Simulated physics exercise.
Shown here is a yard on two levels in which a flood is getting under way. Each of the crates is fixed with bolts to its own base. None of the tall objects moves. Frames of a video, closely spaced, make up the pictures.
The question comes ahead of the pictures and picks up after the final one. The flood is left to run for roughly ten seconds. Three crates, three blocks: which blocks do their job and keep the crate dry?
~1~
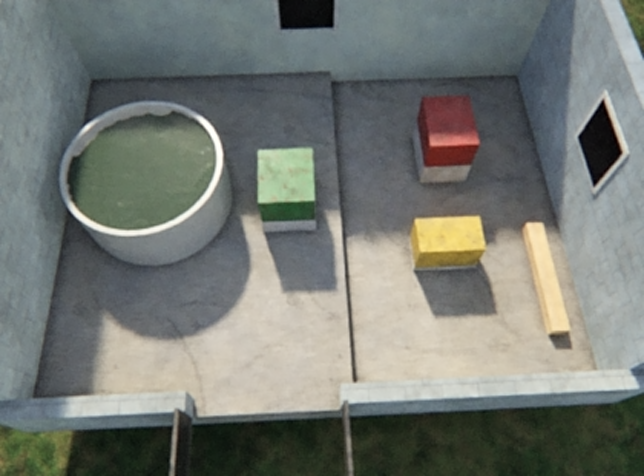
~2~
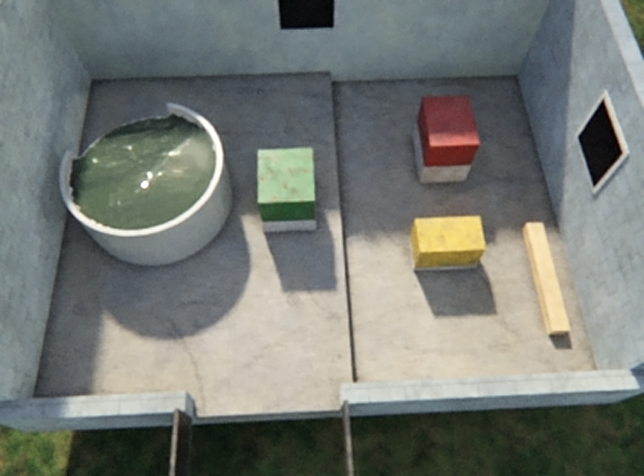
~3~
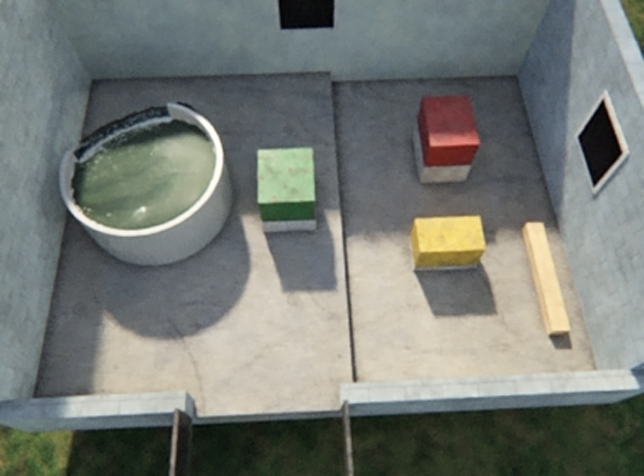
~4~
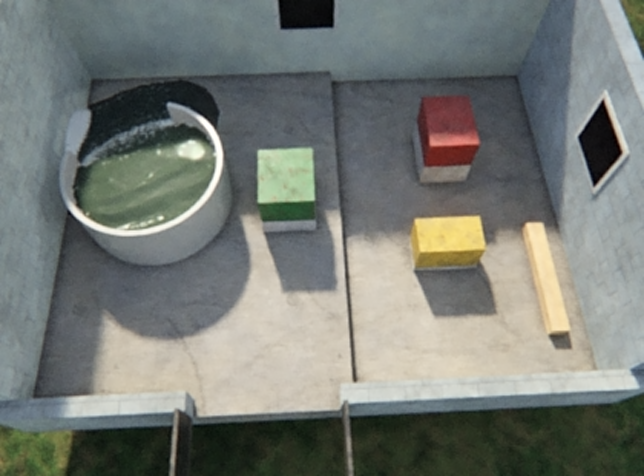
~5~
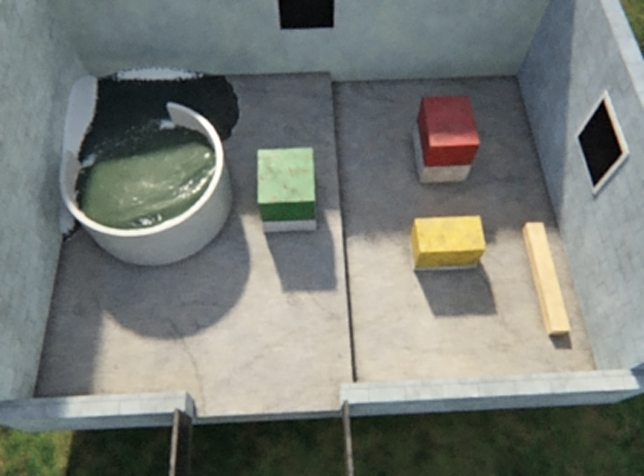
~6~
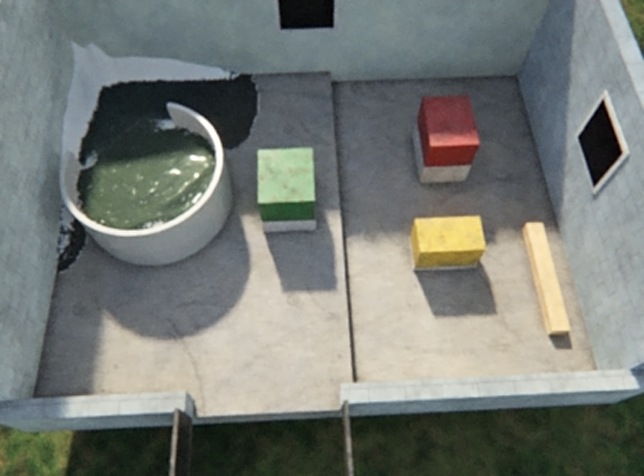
Result: The red crate never meets the water; the green crate never meets the water; the yellow crate meets the water.
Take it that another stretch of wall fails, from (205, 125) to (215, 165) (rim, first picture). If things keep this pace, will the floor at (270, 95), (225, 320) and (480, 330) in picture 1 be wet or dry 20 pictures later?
Point by point: Drenched, drenched, unwetted.
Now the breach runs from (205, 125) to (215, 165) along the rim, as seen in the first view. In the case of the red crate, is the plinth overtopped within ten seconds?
Looks like the red crate holds out.
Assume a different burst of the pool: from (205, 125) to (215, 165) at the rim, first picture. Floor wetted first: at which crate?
My pick is the green-painted one.
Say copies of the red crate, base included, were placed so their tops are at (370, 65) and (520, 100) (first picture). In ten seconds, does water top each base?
Is flooded, then stays clear.
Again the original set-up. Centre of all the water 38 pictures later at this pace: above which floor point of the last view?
At about (316, 181).
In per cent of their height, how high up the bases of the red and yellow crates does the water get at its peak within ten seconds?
Close to 70 per cent, and close to 310 per cent, in that order.
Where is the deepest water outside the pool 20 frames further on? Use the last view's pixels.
That would be (516, 112).
A moment on, water covers 15 % of the floor; the red crate not reached, the green crate not reached, the yellow crate not reached.
Next, water covers 35 % of the floor; the red crate not reached, the green crate water round its plinth, the yellow crate not reached.
Then, water covers 60 % of the floor; the red crate water round its plinth, the green crate water round its plinth, the yellow crate water round its plinth.
Later, water covers 90 % of the floor; the red crate water round its plinth, the green crate water round its plinth, the yellow crate water round its plinth.
In the end, water covers 95 % of the floor; the red crate stayed above the water, the green crate stayed above the water, the yellow crate was topped.
